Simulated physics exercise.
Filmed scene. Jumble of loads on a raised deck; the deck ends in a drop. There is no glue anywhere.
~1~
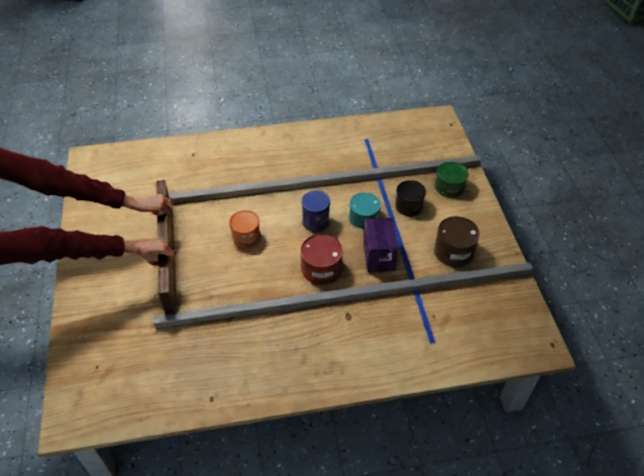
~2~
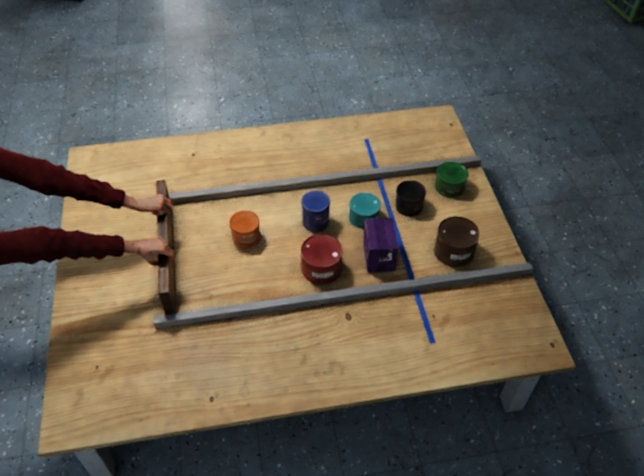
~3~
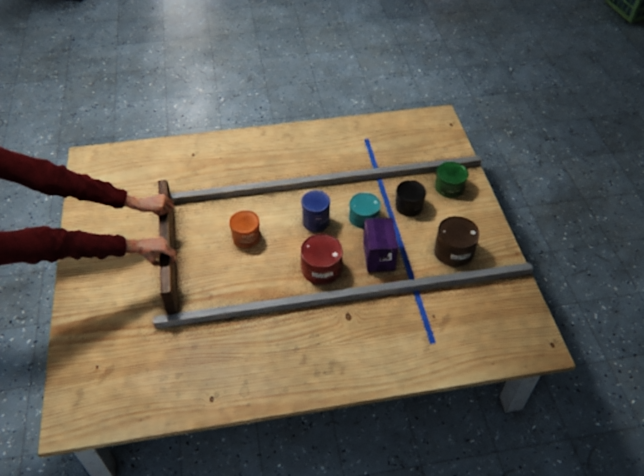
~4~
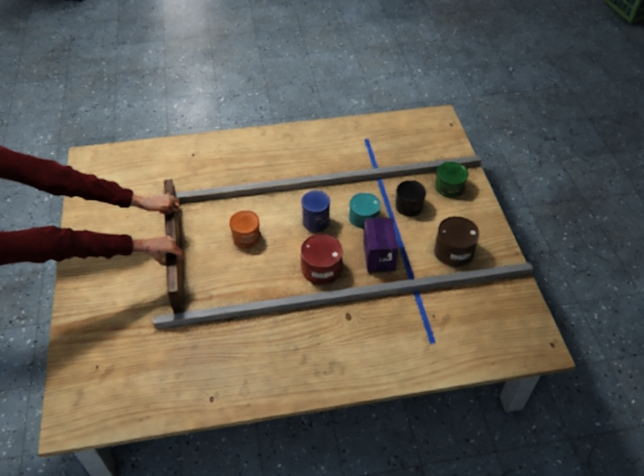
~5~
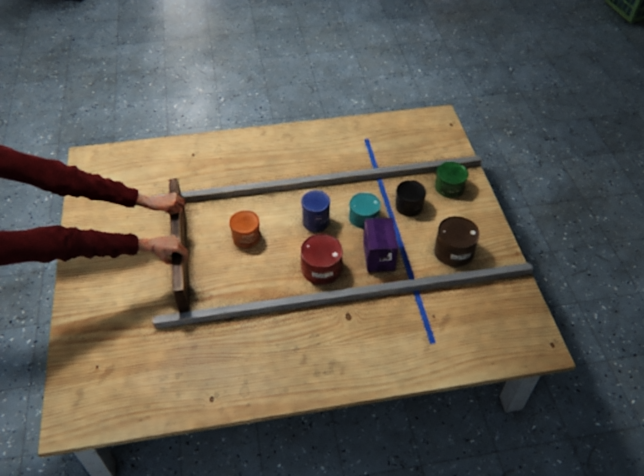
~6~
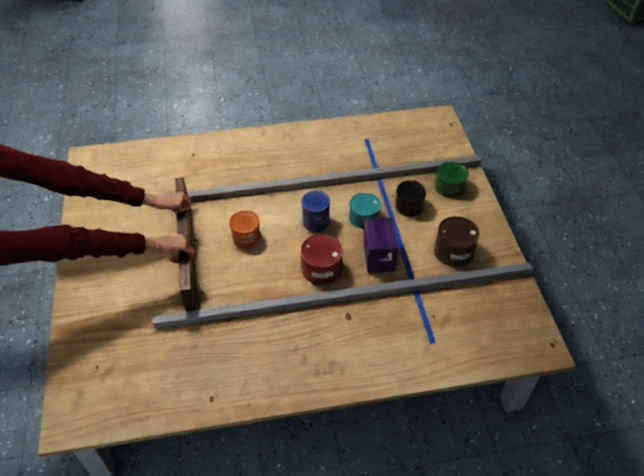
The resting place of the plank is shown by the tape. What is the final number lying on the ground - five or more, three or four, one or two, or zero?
It ends at zero.
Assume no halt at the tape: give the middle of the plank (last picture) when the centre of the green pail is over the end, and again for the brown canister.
I'd say about (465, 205) for the first one and about (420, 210) for the second.
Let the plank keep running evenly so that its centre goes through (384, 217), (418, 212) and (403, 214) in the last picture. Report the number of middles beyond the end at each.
0; 0; 0.
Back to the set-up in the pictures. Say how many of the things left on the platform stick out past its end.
It would come to 0.
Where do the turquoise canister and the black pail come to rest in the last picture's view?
Turquoise canister: (434, 206); black pail: (450, 189).
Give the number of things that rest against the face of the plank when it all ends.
The answer is 3.
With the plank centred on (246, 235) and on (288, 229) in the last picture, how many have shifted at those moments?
First 1 and then 2.
Soon after, none off yet; green pail at rest near (451, 180); brown canister at rest near (456, 242); black pail at rest near (410, 199).
At rest, the number that fall off is zero.
